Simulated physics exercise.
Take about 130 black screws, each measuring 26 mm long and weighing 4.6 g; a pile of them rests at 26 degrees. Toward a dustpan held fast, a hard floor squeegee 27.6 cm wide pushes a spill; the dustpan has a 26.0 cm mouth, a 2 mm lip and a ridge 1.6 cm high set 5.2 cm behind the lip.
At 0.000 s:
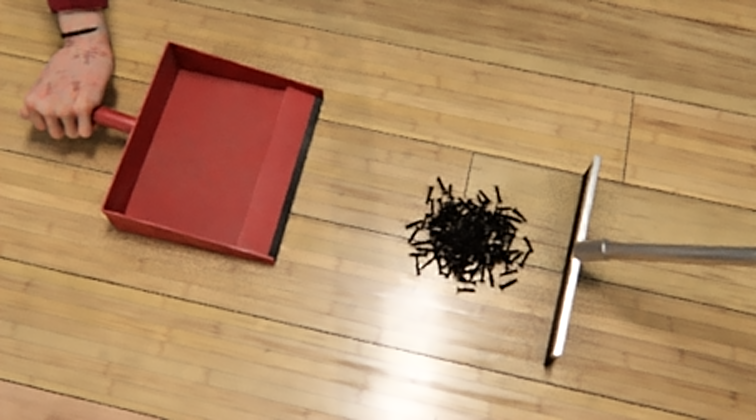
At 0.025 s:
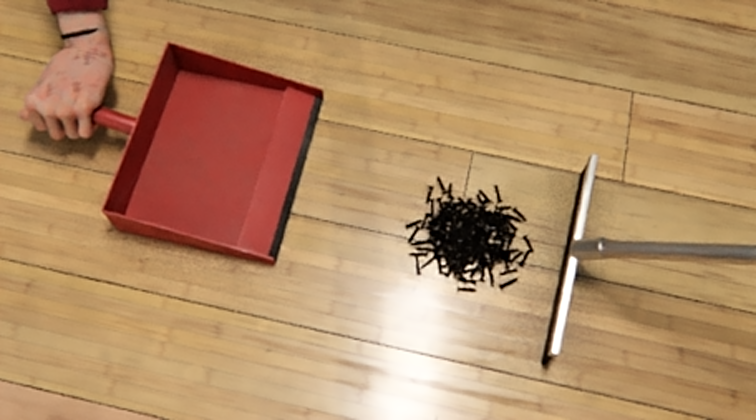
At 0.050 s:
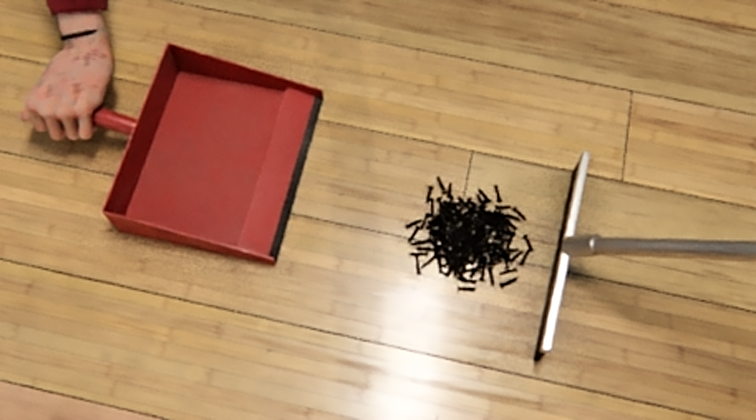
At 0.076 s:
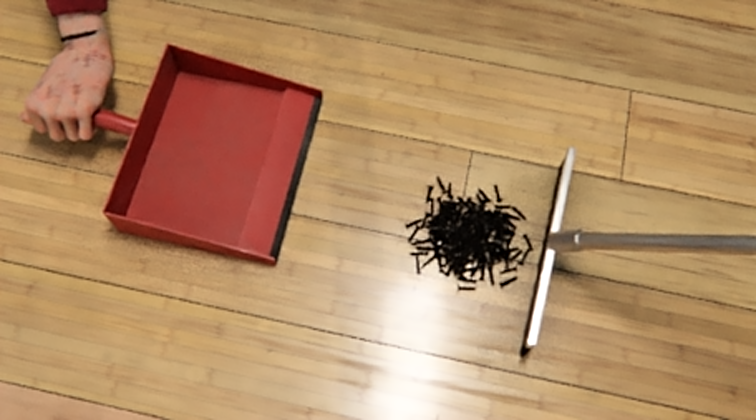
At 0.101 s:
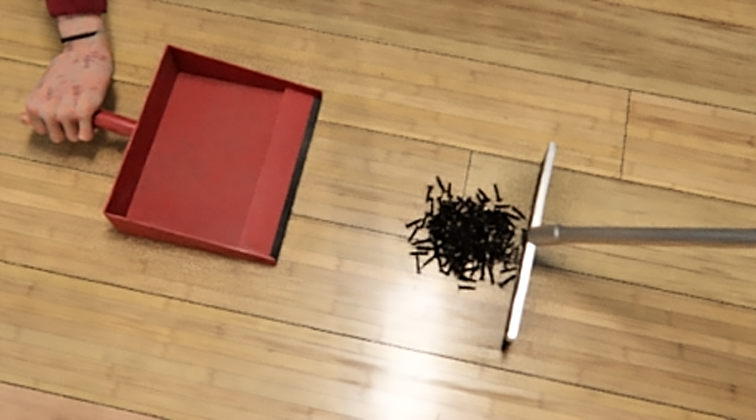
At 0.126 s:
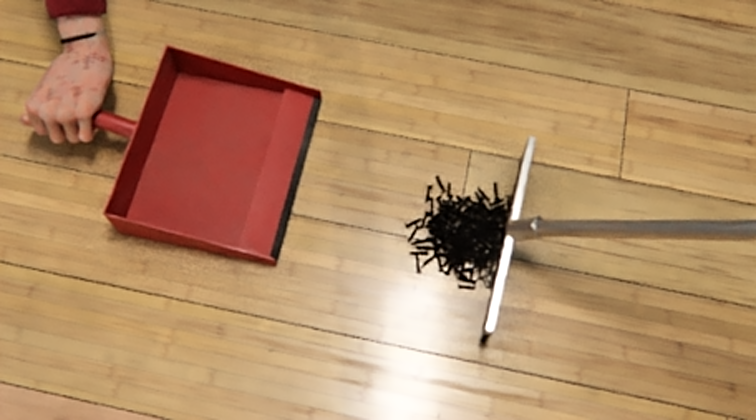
On a wooden floor, a squeegee sliding left into a pile of black screws while a hand holds a red dustpan still.
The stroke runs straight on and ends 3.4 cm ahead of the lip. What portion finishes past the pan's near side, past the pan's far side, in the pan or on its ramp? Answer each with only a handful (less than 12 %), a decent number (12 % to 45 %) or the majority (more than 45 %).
Past the pan's near side: Only a handful; past the pan's far side: Only a handful; in the pan or on its ramp: The majority.
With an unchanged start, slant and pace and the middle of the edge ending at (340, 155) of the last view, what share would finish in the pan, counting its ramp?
Roughly 55 %.
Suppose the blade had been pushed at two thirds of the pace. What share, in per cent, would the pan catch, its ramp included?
It would be around 30 percent.
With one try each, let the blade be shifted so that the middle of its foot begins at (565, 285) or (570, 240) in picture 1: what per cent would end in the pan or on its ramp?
First try about 60 per cent, second about 60 per cent.
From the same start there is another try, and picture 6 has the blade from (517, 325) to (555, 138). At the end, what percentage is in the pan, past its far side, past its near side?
Pan 25 % / far 5 % / near 5 %.
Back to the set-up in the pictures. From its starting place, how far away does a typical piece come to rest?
28 cm or thereabouts.
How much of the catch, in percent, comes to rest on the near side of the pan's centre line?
About 60 percent of it.
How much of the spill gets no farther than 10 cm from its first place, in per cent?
The figure is some 0 percent.
Then, at 0.25 s, middle of the blade 16 cm from the lip; 0 % over the lip, far side 0 %, near side 0 %.
Then, at 0.33 s, middle of the blade 7 cm from the lip; 0 % over the lip, far side 0 %, near side 0 %.
Then, at 0.55 s, middle of the blade 4 cm from the lip; 65 % over the lip, far side 0 %, near side 5 %.
By 1.6 s all is still; near side 5 %, far side 0 %, pan 60 %, in front of the lip or behind the blade 35 %.
